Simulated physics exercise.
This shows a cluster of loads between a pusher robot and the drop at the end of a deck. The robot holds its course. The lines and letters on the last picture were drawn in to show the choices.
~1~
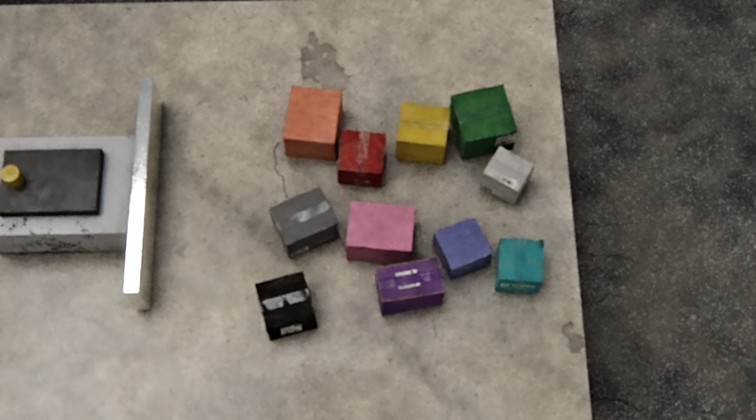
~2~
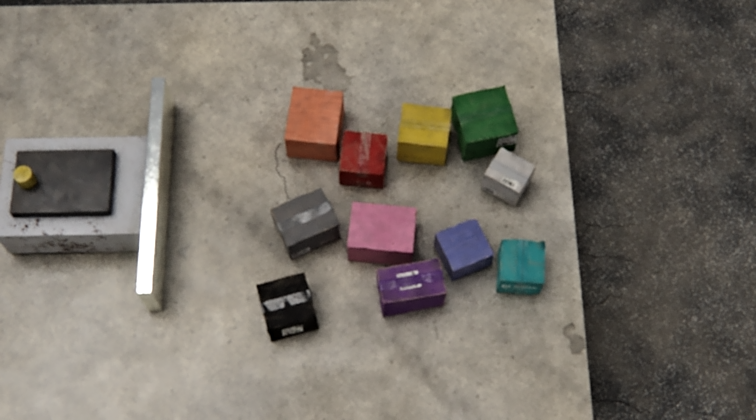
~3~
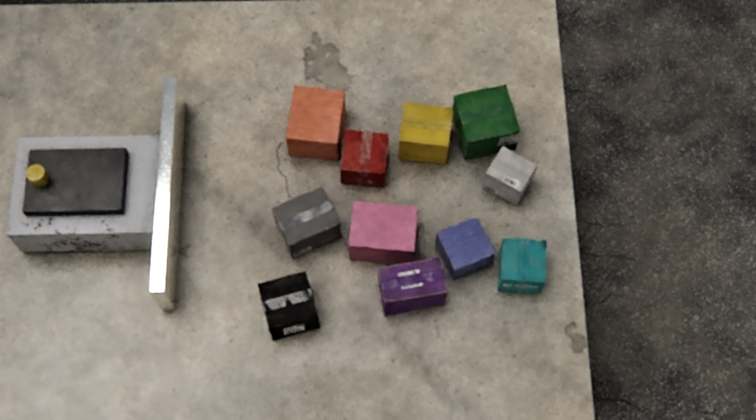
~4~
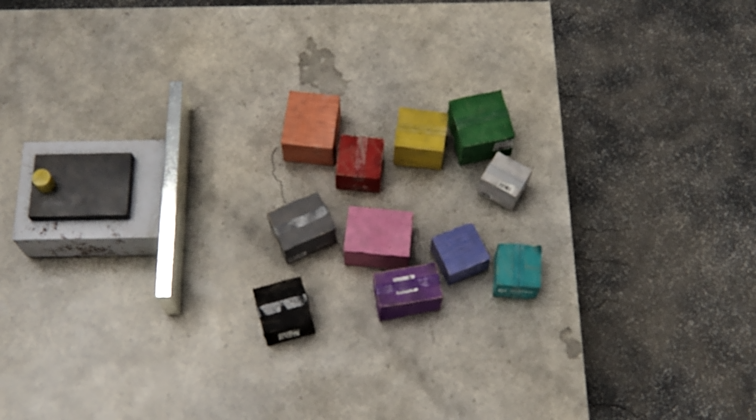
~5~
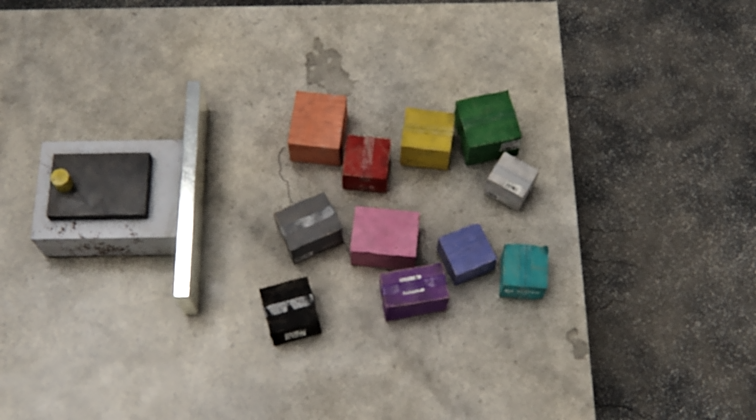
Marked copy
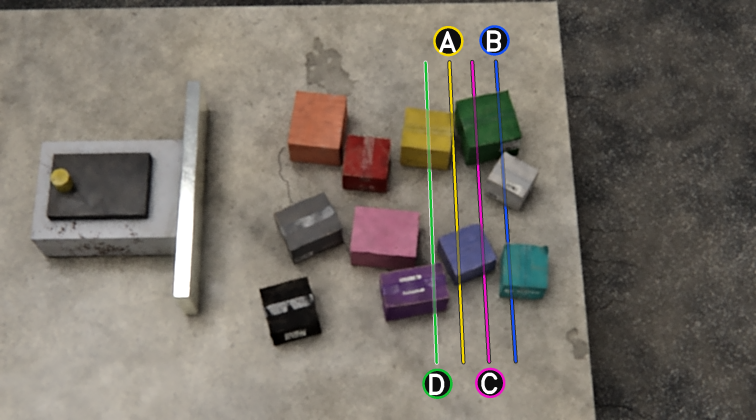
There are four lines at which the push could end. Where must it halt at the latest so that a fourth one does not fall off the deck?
C is the last line within the limit.
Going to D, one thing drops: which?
The turquoise parcel goes over.
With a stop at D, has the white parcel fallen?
No.
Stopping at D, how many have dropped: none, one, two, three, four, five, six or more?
One.
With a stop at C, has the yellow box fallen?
By then, no.
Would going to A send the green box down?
Yes.
On the copy, A at (456, 203); B at (505, 203); C at (480, 203); D at (431, 204).
On C. First, robot (212, 184); black box (323, 319); orange crate (329, 127).
Then, robot (318, 182); turquoise parcel (598, 272); blue crate (549, 254).
Finally, robot (398, 181); green box over the edge; turquoise parcel over the edge; three fallen.
By contrast, A is within the limit but short; B drops five; D is within the limit but short.
